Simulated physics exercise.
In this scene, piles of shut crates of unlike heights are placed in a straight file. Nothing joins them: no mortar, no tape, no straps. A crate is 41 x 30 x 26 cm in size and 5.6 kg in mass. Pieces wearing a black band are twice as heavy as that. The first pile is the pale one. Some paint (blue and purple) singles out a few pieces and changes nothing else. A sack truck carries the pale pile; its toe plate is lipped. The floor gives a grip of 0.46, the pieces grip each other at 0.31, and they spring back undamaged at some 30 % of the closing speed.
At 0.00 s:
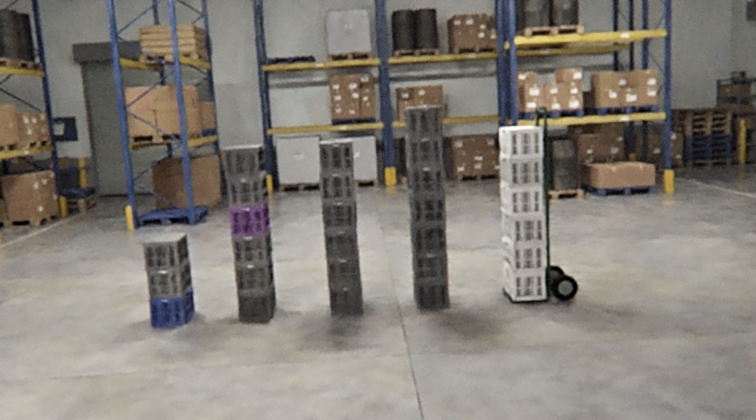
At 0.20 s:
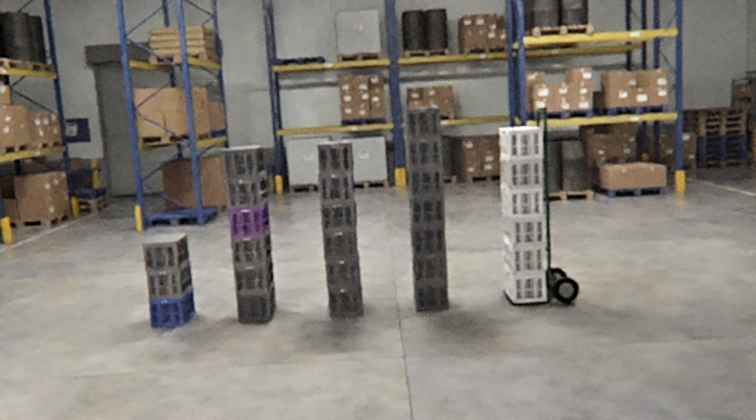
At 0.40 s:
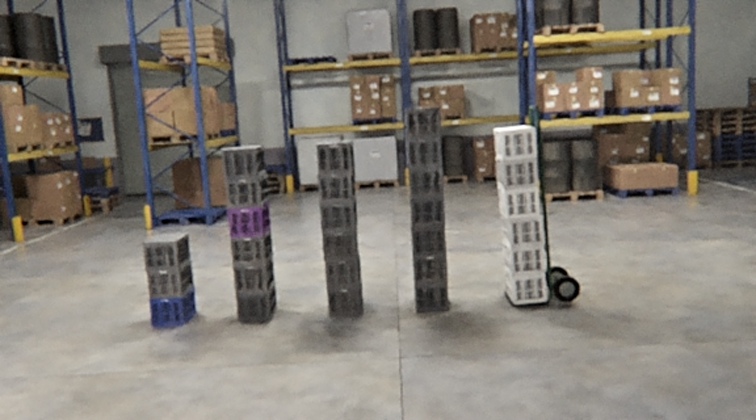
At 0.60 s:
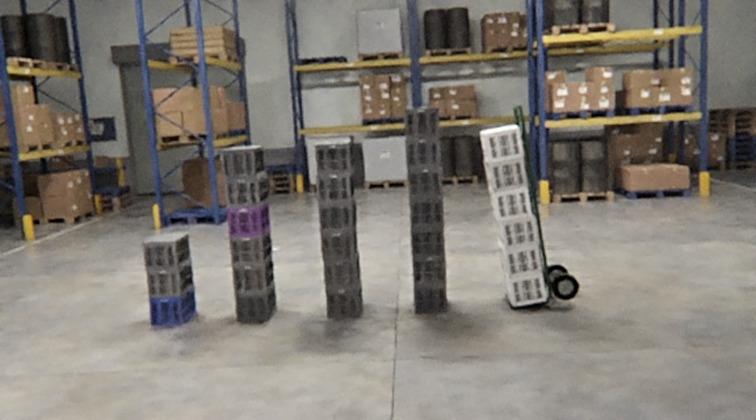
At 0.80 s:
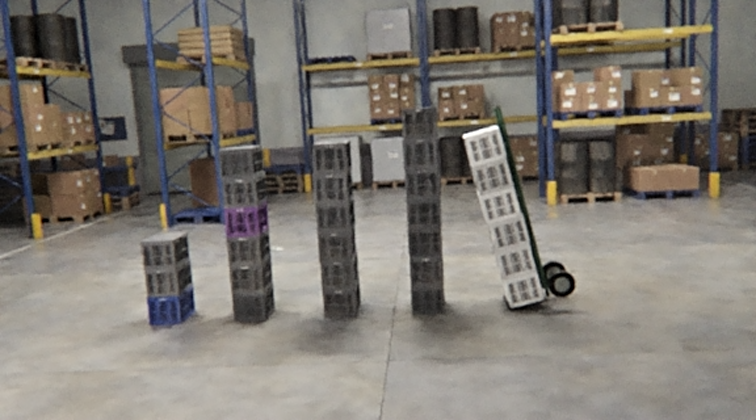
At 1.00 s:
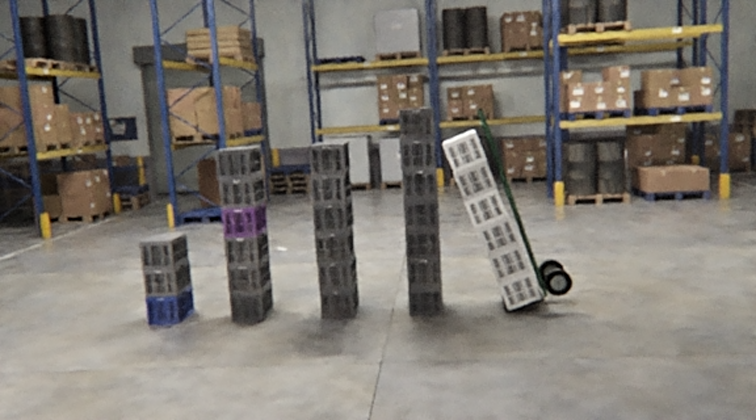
At first, a white stack of closed crates stands upright on a hand truck at the right end of a row of gray stacks, one with a blue crate, another with a purple one. Then the truck and its stack lean gradually leftward toward the neighboring stack, while the others stay still.
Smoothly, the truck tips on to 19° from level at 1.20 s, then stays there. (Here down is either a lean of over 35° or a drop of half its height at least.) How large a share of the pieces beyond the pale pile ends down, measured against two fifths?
It's going to be north of two fifths down, I reckon.
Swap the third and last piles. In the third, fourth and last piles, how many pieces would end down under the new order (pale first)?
Down per pile: Third 2, fourth 3, last 4.
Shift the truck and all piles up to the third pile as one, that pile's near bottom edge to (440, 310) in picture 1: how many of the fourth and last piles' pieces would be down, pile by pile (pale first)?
Fourth 5, last 2.
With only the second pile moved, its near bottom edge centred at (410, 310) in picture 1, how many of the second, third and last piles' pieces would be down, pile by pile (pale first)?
Down counts: Second 6, third 6, last 3.
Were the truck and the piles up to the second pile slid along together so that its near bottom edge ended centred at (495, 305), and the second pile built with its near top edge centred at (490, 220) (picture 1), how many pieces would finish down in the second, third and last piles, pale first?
You'd get second 2, third 0 and last 0.
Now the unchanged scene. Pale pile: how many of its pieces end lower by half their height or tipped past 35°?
Exactly 6 pale pieces do.
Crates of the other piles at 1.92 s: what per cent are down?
By then, 0 per cent.
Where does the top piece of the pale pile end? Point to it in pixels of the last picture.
Roughly at (341, 239).
After 1.92 s, 6 of the pale pile down; none of the 22 other crates down, 8 disturbed.
After 2.52 s, 6 of the pale pile down; 12 of the 22 other crates down; purple crate leaning 5°.
After 3.30 s, 6 of the pale pile down; 20 of the 22 other crates down; purple crate leaning 54°, 31 cm lower; blue crate shifted 12 cm.
At rest (5.3 s), 6 of the pale pile down; 20 of the 22 other crates down; purple crate on its side; blue crate shifted 12 cm. That is 91 per cent. As the last picture would show them, middles, purple crate near (66, 275), blue crate near (158, 305).
